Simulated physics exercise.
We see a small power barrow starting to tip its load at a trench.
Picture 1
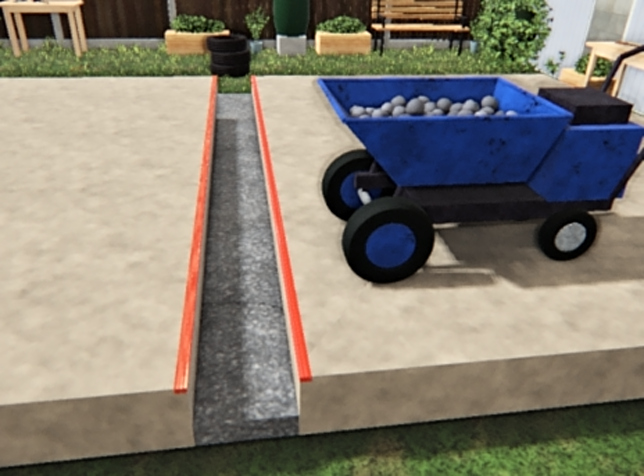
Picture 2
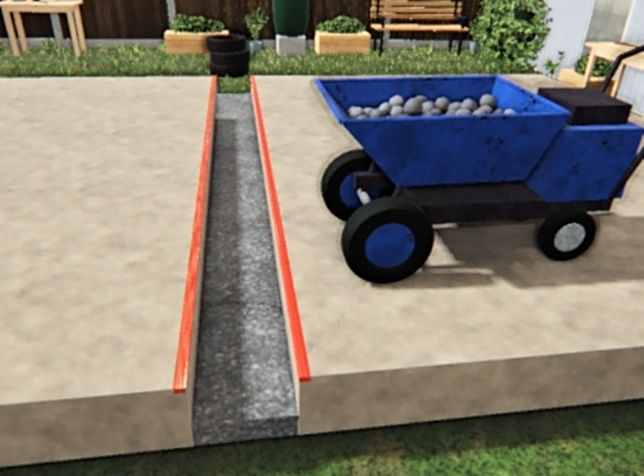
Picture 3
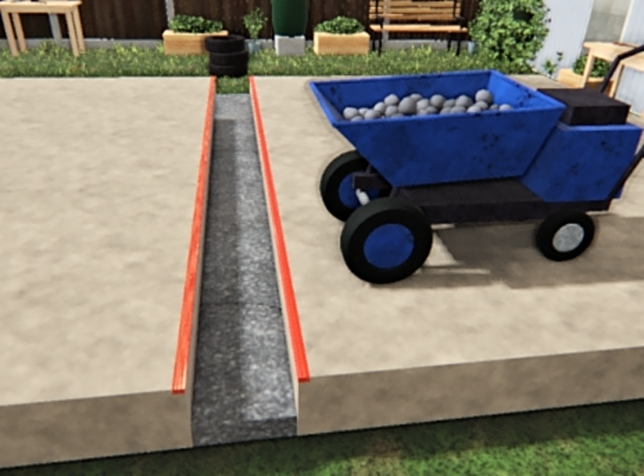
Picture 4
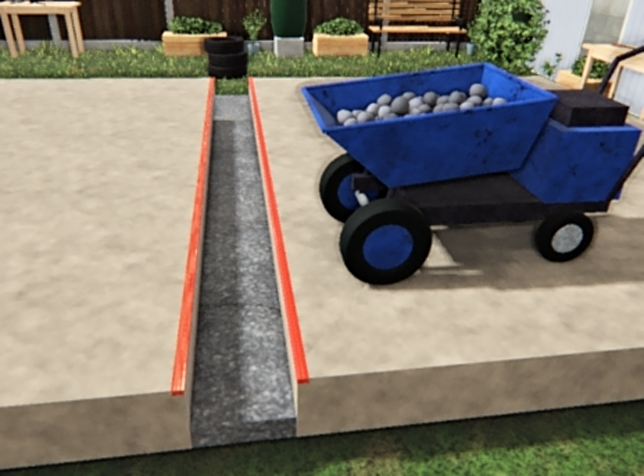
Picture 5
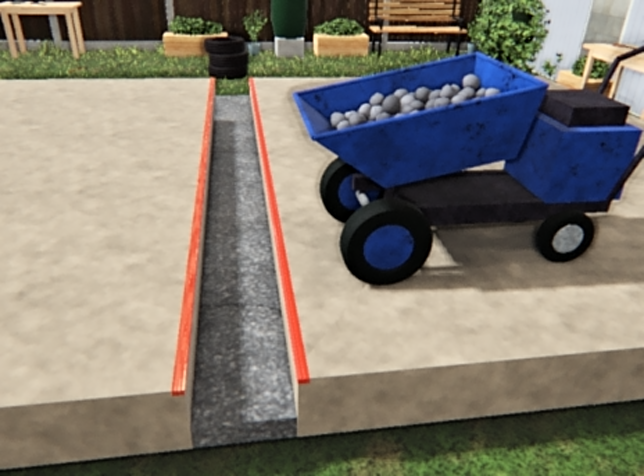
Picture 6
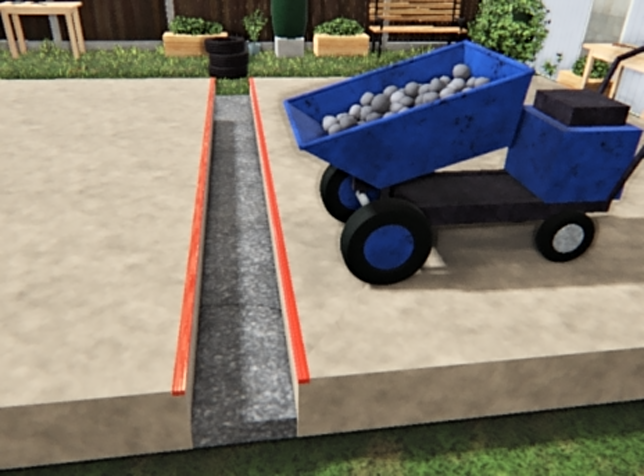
Garden with a narrow orange-edged trench, a blue power barrow standing still while its skip of grey cobbles gradually tilts down leftward.
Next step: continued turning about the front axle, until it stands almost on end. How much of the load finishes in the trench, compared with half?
I expect the trench to get most of the load.
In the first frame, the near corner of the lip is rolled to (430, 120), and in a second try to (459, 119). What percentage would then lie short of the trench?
You'd get around 20 in a hundred, then 30 in a hundred.
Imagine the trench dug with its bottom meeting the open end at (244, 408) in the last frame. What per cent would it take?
Something close to 60 per cent.
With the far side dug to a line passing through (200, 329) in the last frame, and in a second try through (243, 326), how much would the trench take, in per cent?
First case 60 %, second case 0 %.
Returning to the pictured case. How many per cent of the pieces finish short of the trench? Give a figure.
It comes to close to 0 %.
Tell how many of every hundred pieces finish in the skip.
0 in a hundred, roughly.
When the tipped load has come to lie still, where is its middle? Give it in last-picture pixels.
About (225, 277).
Shortly afterwards, skip tipped steeply; the whole lot in the skip.
Next, skip tipped right over; near two thirds in the skip; near a third in or heaped over the trench; only a few beyond it; only a few falling.
Some moments later, skip tipped right over; only a few in the skip; the bulk in or heaped over the trench; near a quarter beyond it.
In the end, skip tipped right over; the bulk in or heaped over the trench; near a quarter beyond it.
